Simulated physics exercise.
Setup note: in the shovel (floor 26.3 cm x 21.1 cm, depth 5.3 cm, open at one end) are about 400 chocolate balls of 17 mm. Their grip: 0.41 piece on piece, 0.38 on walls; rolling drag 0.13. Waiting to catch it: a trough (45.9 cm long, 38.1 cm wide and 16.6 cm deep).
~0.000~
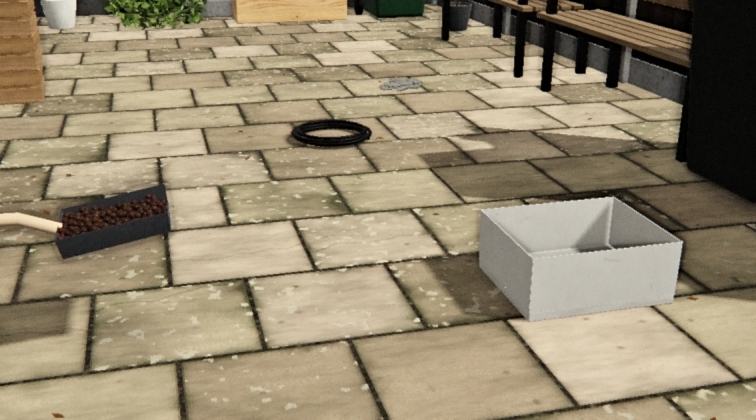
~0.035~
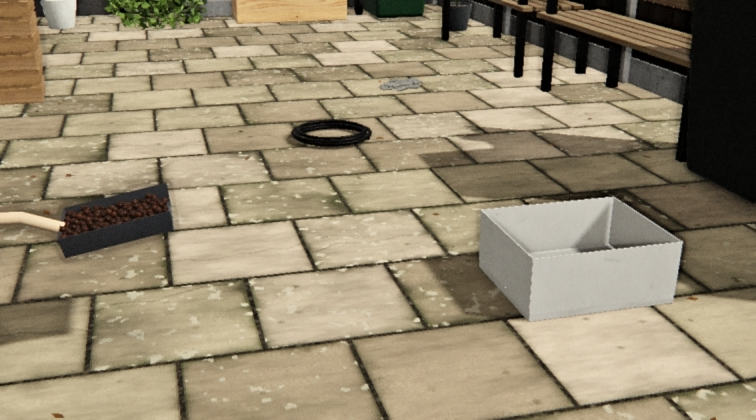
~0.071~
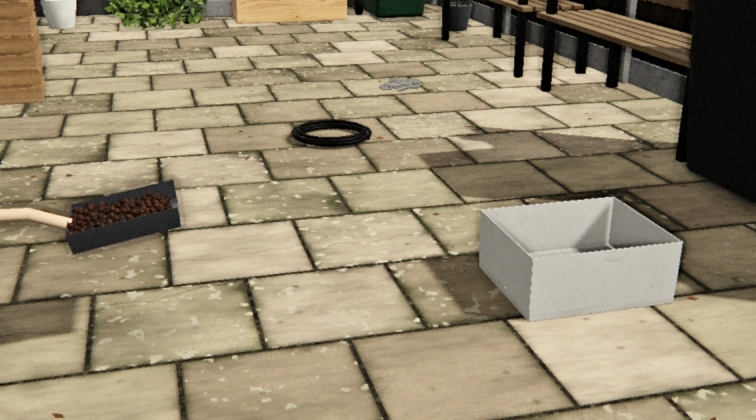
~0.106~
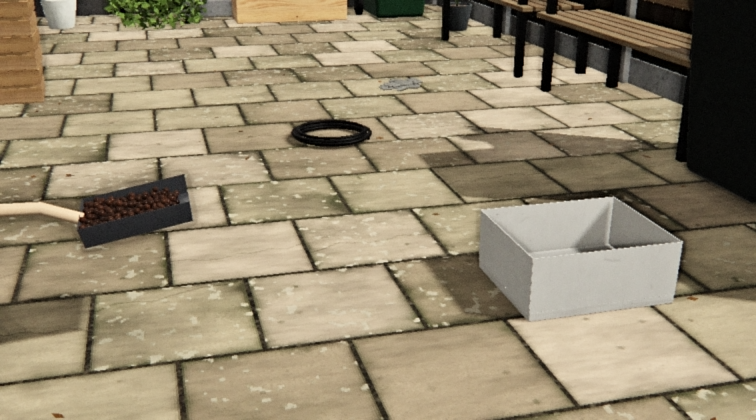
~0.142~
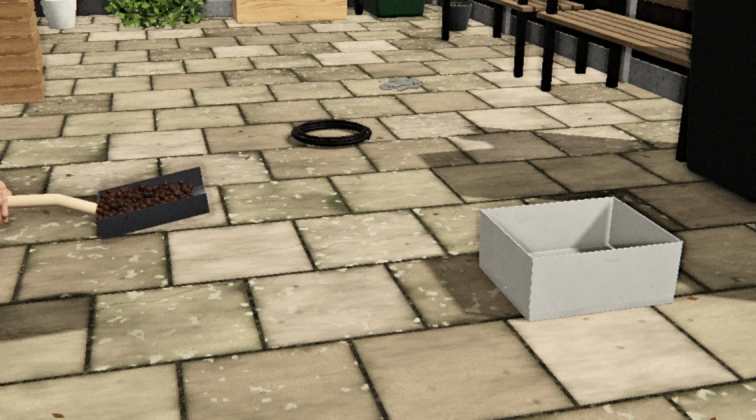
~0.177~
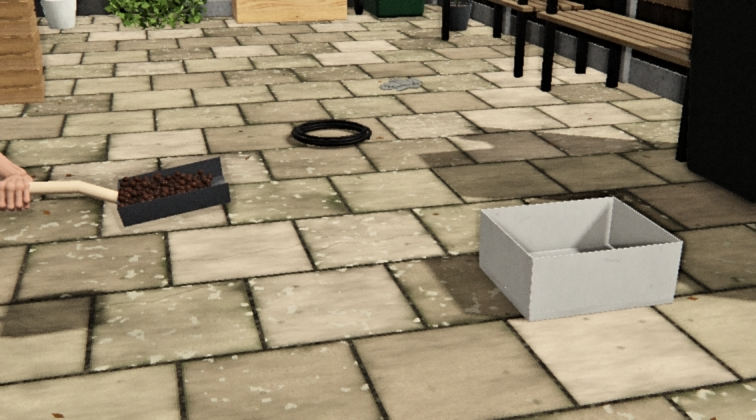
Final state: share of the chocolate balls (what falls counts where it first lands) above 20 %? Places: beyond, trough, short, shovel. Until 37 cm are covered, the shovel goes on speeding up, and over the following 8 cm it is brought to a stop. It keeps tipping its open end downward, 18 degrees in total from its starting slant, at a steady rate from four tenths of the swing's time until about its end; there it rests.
Ground beyond: Under, trough: Over, on the ground short of the target's middle: Under, shovel: Under.
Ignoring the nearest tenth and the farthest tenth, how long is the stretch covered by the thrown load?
Something like 20 cm, give or take.
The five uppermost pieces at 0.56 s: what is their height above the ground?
Roughly 60 cm.
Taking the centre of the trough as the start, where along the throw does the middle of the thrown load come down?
Offset: Approx. 15 cm beyond.
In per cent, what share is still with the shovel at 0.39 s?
Share remaining: Near 10 per cent.
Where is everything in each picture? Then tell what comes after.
In the first picture, shovel at (112, 228); tilt 10 degrees; moved 0.0 cm; low side left; open edge at (171, 216); middle of the load at (107, 220); trough at (577, 225).
In the second picture, shovel at (115, 227); tilt 10 degrees; moved 0.6 cm; low side left; open edge at (174, 215); middle of the load at (108, 219).
In the third picture, shovel at (122, 223); tilt 10 degrees; moved 2.6 cm; low side left; open edge at (181, 211); middle of the load at (117, 212).
In the fourth picture, shovel at (134, 217); tilt 10 degrees; moved 5.9 cm; low side left; open edge at (192, 206); middle of the load at (125, 205).
In the fifth picture, shovel at (152, 209); tilt 10 degrees; moved 10.5 cm; low side left; open edge at (208, 198); middle of the load at (141, 200).
In the sixth picture, shovel at (174, 197); tilt 9 degrees; moved 16.4 cm; low side left; open edge at (228, 188); middle of the load at (163, 183); trough at (577, 225). It turns about 115 degrees a second.
Then, at 0.29 s, tilt 1 degrees; shovel 100 %; middle of all pieces near (255, 137).
After 0.39 s, tilt 8 degrees; shovel 10 %, in the air 90 %; middle of all pieces near (352, 103).
After 0.48 s, tilt 8 degrees; in the air 100 %; middle of all pieces near (436, 105).
After 0.56 s, tilt 8 degrees; in the air 100 %; middle of all pieces near (504, 130).
By 1.8 s all is still; beyond 0 %, trough 100 %, short 0 %, shovel 0 %.
